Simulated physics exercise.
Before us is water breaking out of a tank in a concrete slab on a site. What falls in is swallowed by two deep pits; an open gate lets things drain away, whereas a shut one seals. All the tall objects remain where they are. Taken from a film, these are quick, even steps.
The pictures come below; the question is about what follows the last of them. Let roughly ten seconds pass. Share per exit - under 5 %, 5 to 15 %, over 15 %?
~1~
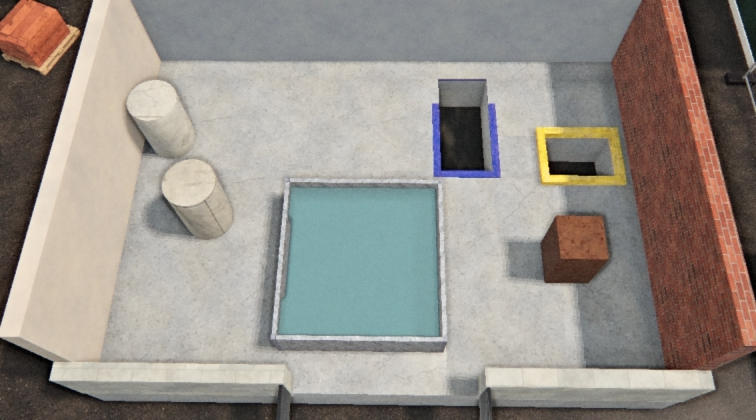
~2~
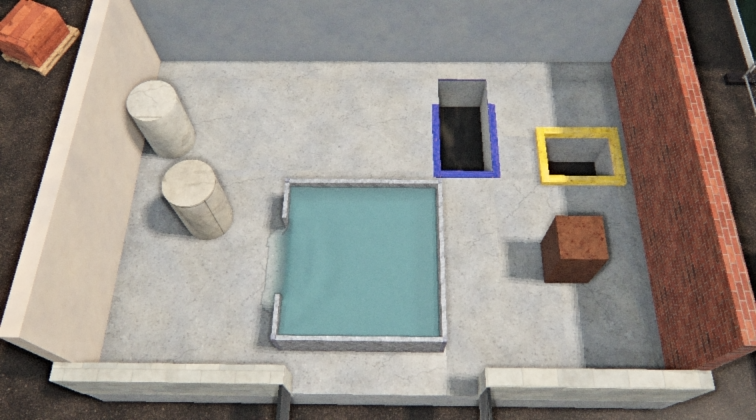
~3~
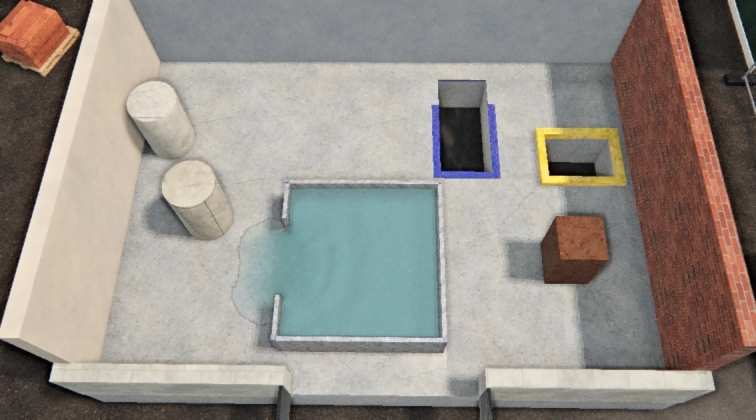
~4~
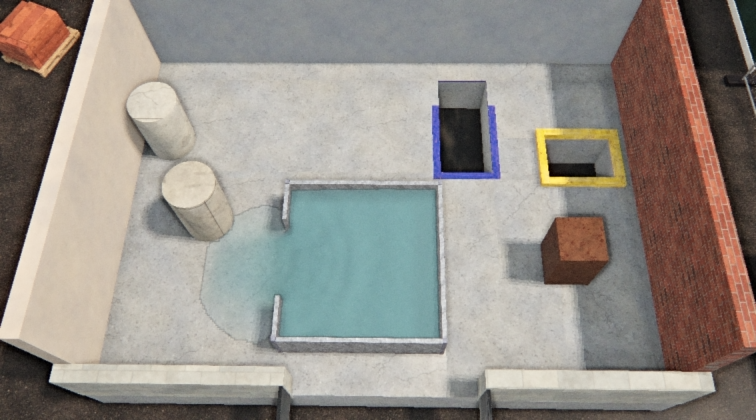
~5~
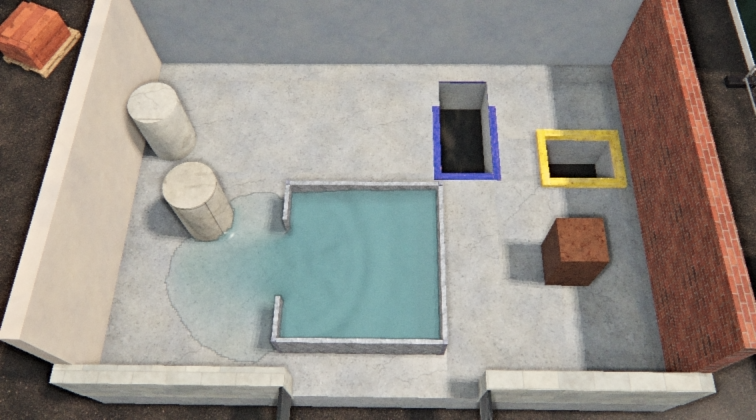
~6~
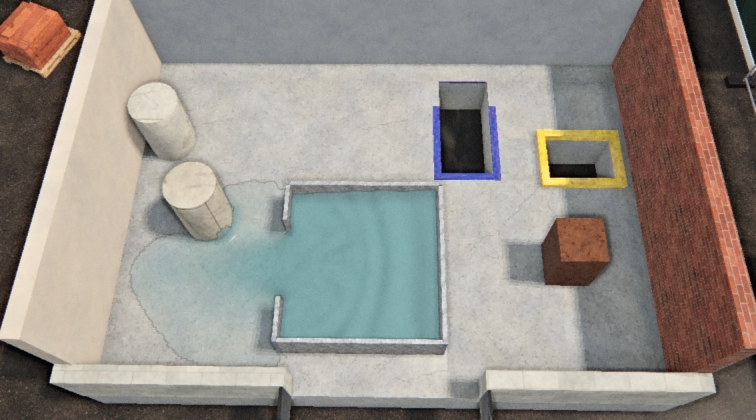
The gate will take at least five but at most fifteen per cent. The yellow pit will take below five per cent. The blue pit will take at least five but at most fifteen per cent.
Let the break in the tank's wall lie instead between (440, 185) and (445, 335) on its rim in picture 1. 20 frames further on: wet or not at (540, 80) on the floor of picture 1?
Bottom line - sodden.
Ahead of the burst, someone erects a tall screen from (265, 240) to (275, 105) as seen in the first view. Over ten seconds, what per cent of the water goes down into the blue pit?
Blue: 4 %.
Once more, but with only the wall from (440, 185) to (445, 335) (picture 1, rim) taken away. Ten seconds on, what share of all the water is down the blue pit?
Approximate share, blue: 20 in a hundred.
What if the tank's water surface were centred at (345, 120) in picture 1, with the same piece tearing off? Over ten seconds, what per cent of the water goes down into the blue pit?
Blue: 4 %.
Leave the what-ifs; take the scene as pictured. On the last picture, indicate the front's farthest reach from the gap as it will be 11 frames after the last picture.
I'd put it around (155, 103).
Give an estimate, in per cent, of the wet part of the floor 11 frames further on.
Near 30 in a hundred.
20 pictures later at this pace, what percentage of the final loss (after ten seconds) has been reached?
Around 0 percent.
A moment on, water covers 20 % of the floor; the gate 0 %, the yellow pit 0 %, the blue pit 0 %.
Next, water covers 30 % of the floor; the gate 0 %, the yellow pit 0 %, the blue pit 0 %.
Then, water covers 40 % of the floor; the gate 0 %, the yellow pit 0 %, the blue pit 0 %.
Later, water covers 65 % of the floor; the gate 4 %, the yellow pit 0 %, the blue pit 0 %.
In the end, water covers 75 % of the floor; the gate 9 %, the yellow pit 0 %, the blue pit 13 %.
